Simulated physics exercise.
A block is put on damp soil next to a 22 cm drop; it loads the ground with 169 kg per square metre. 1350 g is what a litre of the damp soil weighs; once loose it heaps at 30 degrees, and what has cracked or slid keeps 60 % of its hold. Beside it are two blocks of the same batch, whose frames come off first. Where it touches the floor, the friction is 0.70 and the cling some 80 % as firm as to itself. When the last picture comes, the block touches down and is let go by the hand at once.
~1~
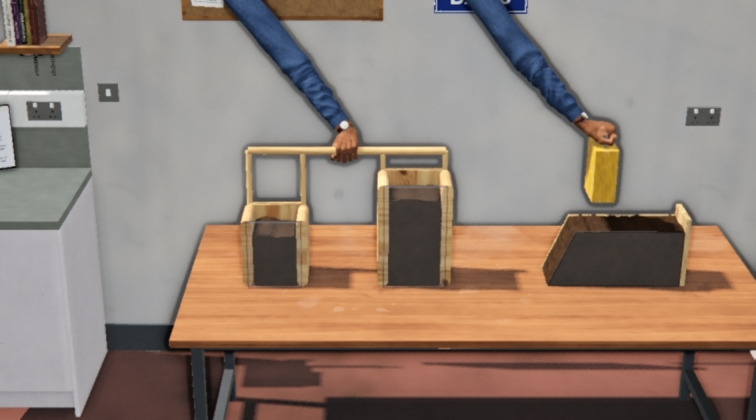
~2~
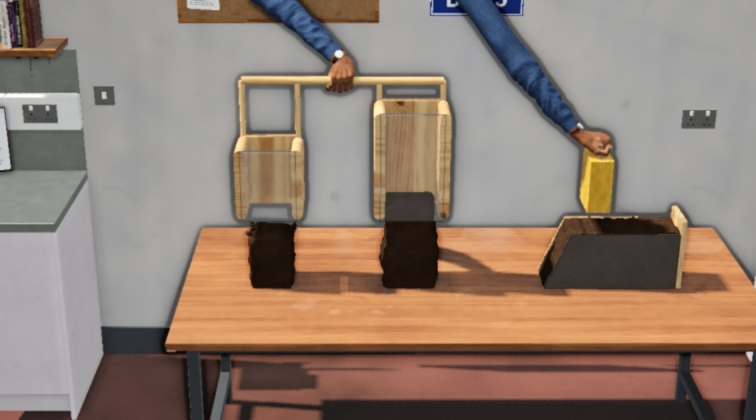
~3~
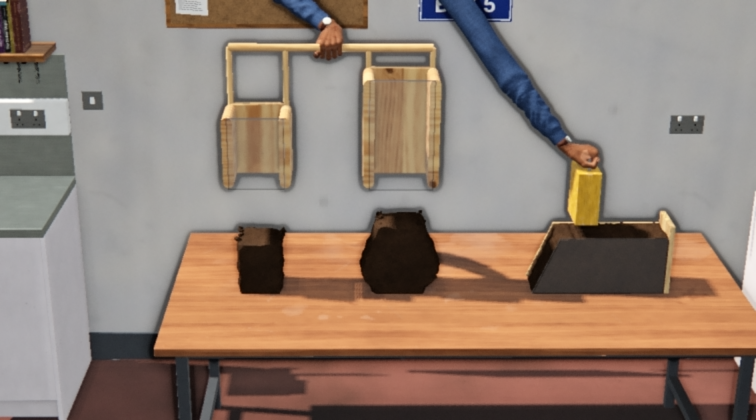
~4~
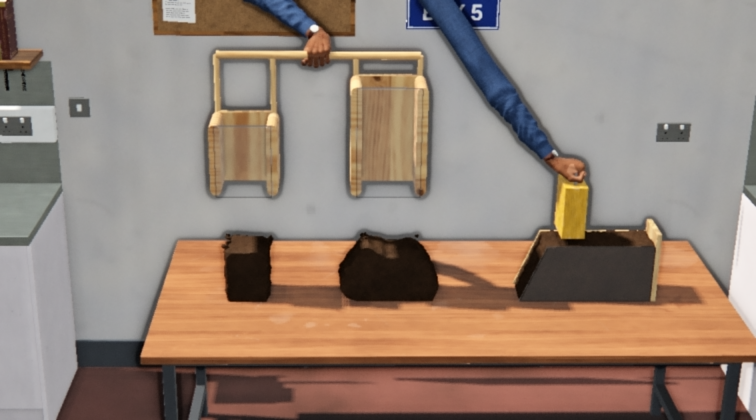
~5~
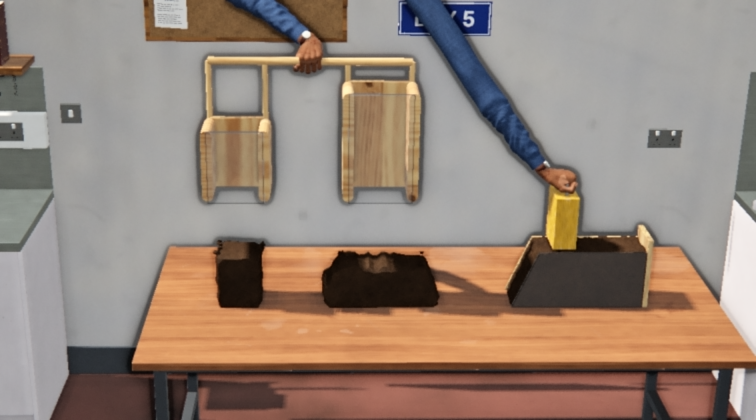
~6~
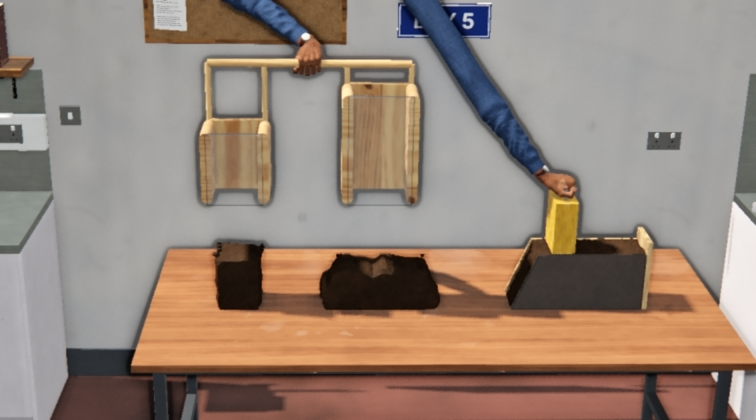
On a wooden table, one hand lifted the wooden casings off two dark soil blocks, and the taller one slumped into a low mound while another hand lowered a yellow block onto soil behind a dark panel.
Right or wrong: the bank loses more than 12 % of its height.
Wrong, the bank holds.
Then, 0.15 s after the last picture, the block is down by 0 % of the bank's height and stands upright.
Then, 0.33 s after the last picture, the block is down by 1 % of the bank's height and stands upright.
Then, 0.50 s after the last picture, the block is down by 1 % of the bank's height and stands upright.
Then, 0.68 s after the last picture, the block is down by 1 % of the bank's height and stands upright.
Then, 0.73 s after the last picture, at the end, the block is down by 1 % of the bank's height and stands upright.
